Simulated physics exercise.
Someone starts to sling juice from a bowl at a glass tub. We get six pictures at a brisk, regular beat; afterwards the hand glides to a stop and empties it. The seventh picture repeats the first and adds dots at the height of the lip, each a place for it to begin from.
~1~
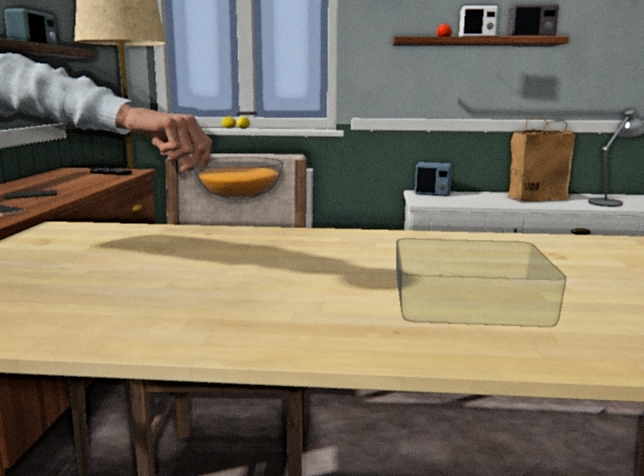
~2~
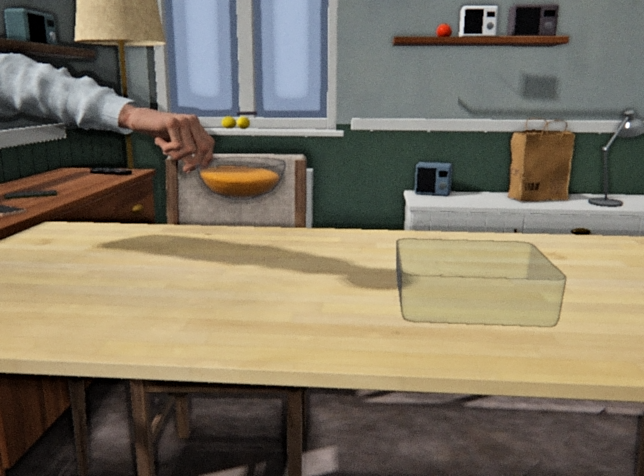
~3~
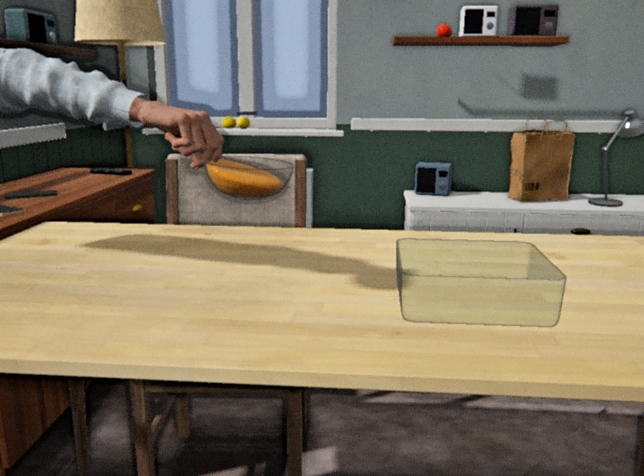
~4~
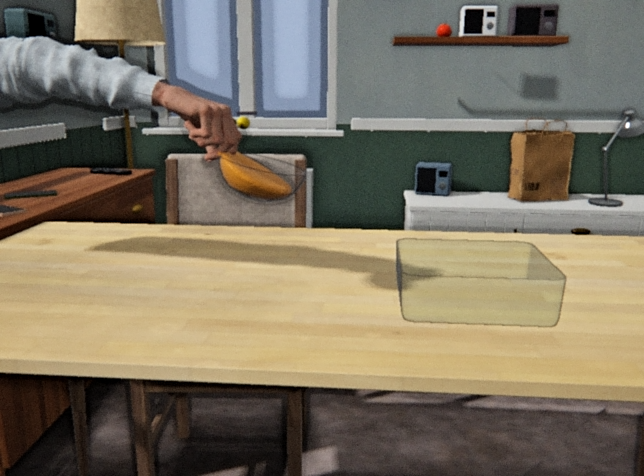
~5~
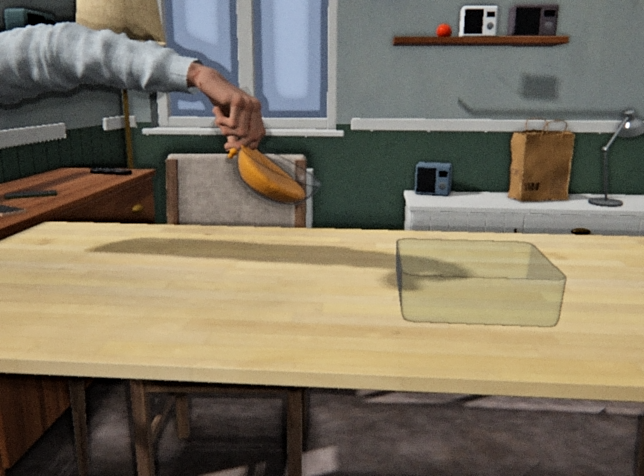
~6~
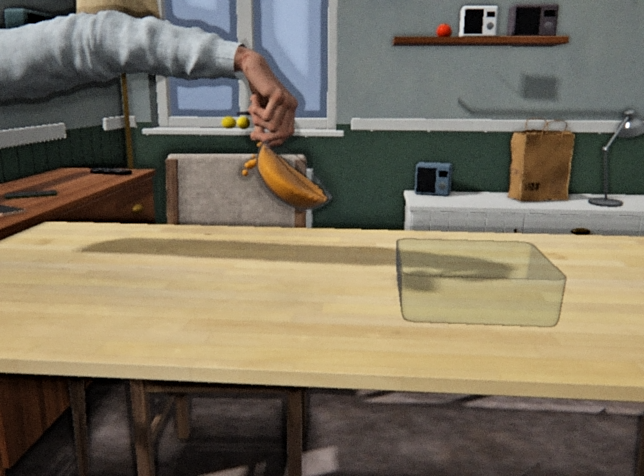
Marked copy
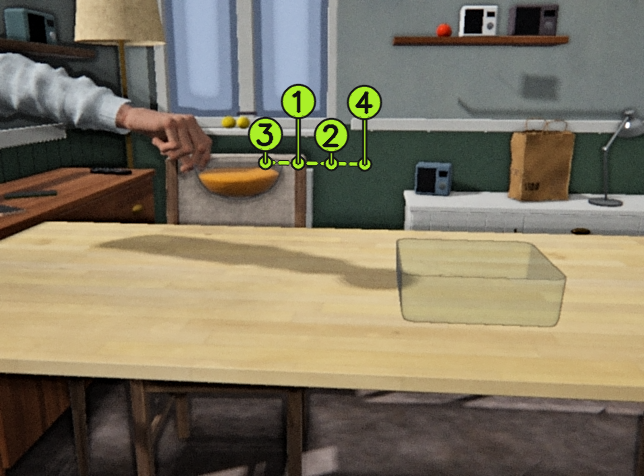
A hand in a pale grey sleeve holds a clear bowl of orange juice above a light wooden table, seen from a fixed, slightly raised view across a green-and-grey room. A transparent glass tub sits on the table at right, with a chair, window, paper bag and lamp behind. The arm, nearly still at first, moves right while steadily tilting the bowl, and the juice slides over its rim.
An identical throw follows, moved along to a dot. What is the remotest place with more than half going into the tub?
Choose 1.
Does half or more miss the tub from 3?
Yes.
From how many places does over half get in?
Three of the four.
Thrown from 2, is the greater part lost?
No.
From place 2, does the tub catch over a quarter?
Yes, clearly.
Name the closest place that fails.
3.
In lime, 1 at (298, 163); 2 at (331, 163); 3 at (265, 162); 4 at (364, 164).
Choosing 1, about 63 % lands in the tub, 18 % falls short and 19 % goes beside or beyond.
Choosing 2, about 67 % lands in the tub, 6 % falls short and 27 % goes beside or beyond.
Choosing 3, about 17 % lands in the tub, 79 % falls short and 4 % goes beside or beyond.
Choosing 4, about 76 % lands in the tub, 10 % falls short and 14 % goes beside or beyond.
